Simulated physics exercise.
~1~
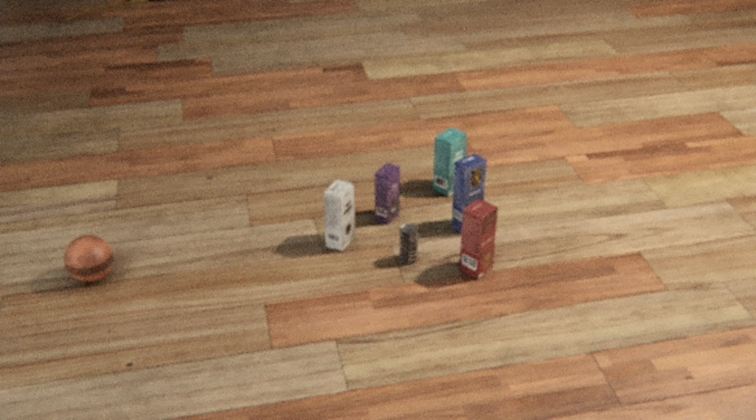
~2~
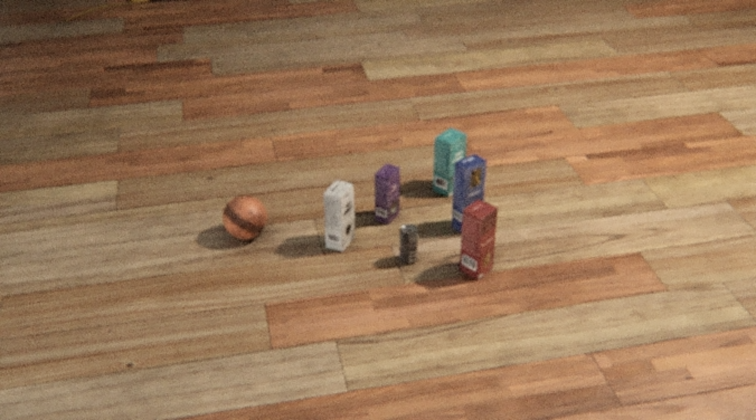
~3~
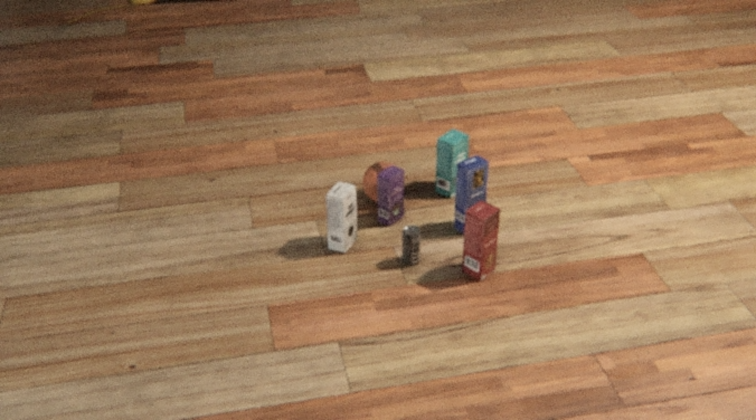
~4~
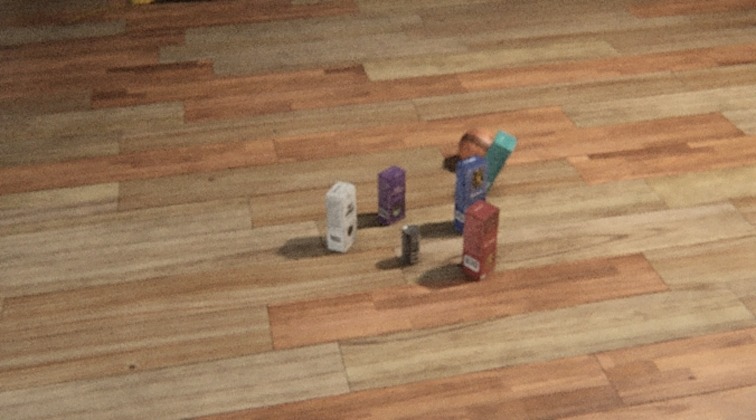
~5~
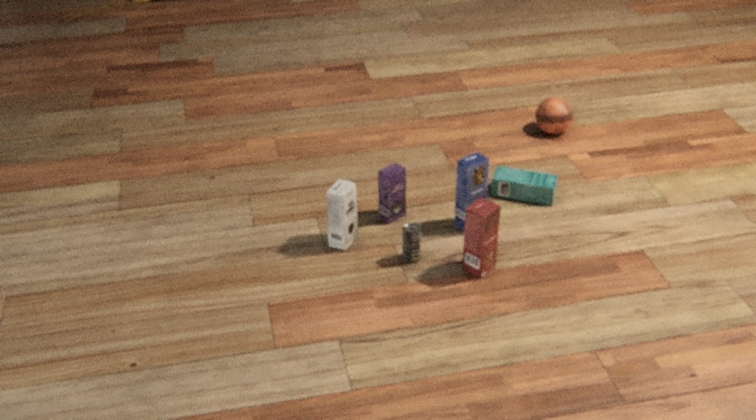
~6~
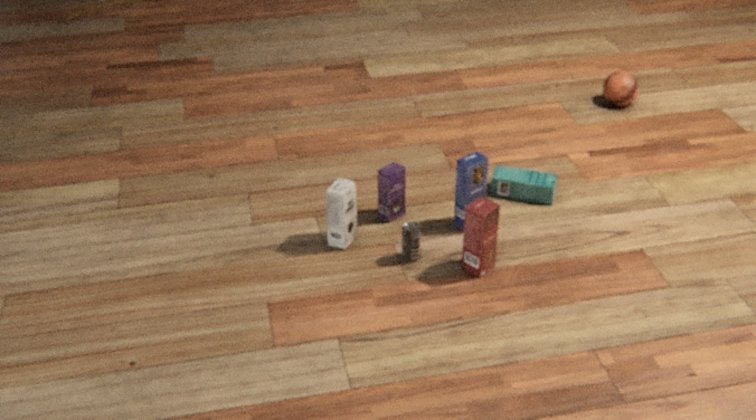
In this clip, an orange ball rolls rightward across a wooden floor, passing behind the white and purple cartons and knocking over the turquoise carton, then rolls on toward the upper right, while the blue and red cartons and small grey can also stay upright.
